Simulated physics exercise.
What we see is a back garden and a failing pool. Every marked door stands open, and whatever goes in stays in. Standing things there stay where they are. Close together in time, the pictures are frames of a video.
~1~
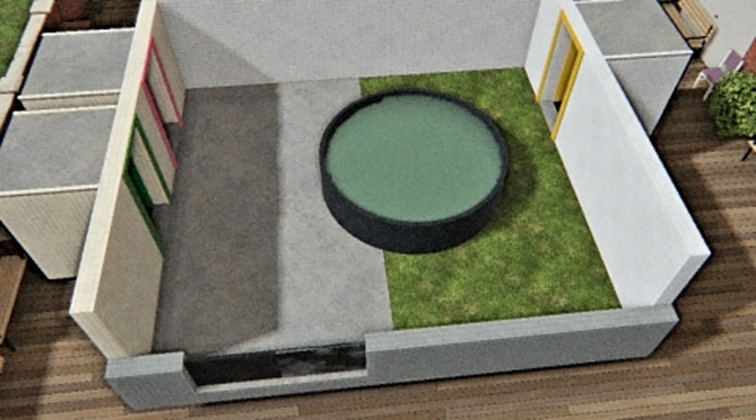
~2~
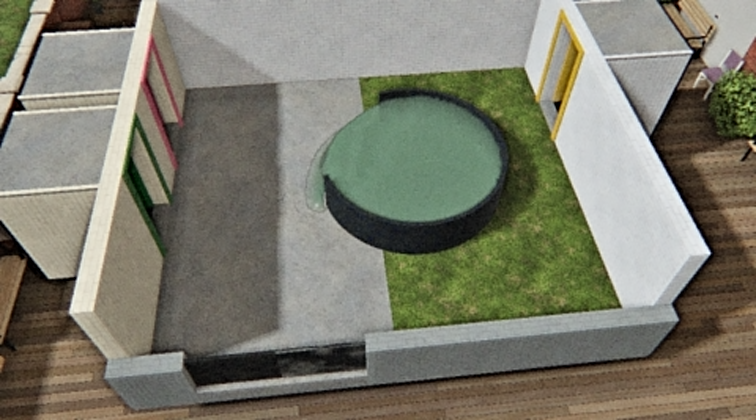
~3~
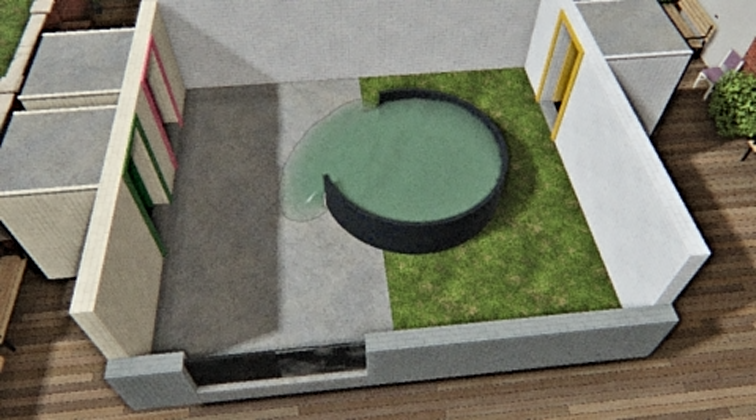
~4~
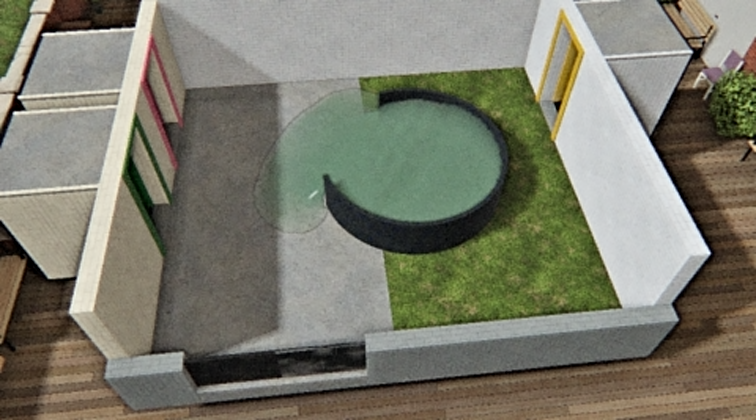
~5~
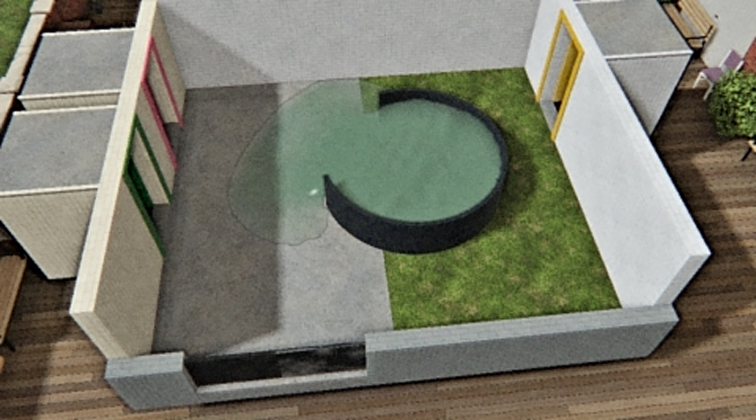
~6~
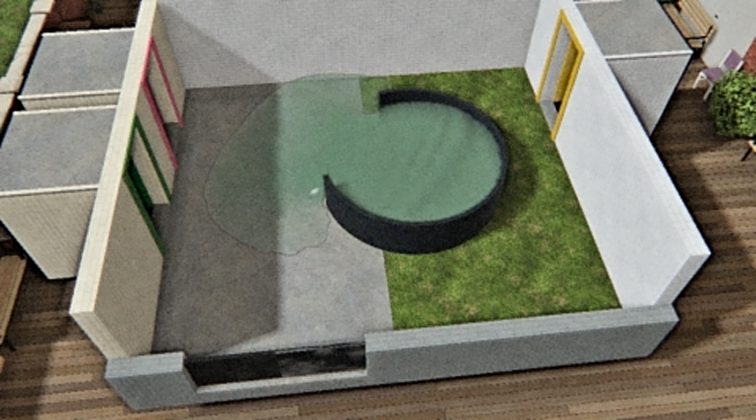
In a walled back garden, a round pool's left side opens and greenish water spreads left across the paving.
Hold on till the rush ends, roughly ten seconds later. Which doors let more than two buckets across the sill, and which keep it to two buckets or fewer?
The pink door ends up above the line. The green door ends up above the line. The yellow door ends up above the line.
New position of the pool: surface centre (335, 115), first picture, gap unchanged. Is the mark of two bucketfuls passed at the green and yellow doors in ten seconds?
Green: Above; yellow: Beneath.
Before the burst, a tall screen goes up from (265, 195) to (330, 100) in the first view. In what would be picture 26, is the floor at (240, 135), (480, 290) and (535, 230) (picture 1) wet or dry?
Listed order: Swamped, spared, spared.
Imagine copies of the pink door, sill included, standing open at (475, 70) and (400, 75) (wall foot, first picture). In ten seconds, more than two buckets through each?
Below, below.
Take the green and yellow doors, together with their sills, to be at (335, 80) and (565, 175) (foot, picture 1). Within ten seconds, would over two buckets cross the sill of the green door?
Note - green door: Beyond the mark.
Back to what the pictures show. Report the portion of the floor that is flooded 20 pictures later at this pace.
That comes to about 50 per cent.
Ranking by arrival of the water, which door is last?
I'd go with the yellow door.
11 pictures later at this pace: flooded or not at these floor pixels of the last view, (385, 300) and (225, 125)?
The first spot not yet wet, the second inundated.
A moment on, water covers 40 % of the floor; the pink door under two buckets in, the green door under two buckets in, the yellow door not reached.
Next, water covers 40 % of the floor; the pink door over two buckets in, the green door over two buckets in, the yellow door not reached.
Then, water covers 50 % of the floor; the pink door far over two buckets in, the green door far over two buckets in, the yellow door not reached.
Later, water covers 80 % of the floor; the pink door far over two buckets in, the green door far over two buckets in, the yellow door wet at the sill, nothing in.
In the end, water covers 100 % of the floor; the pink door far over two buckets in, the green door far over two buckets in, the yellow door over two buckets in.
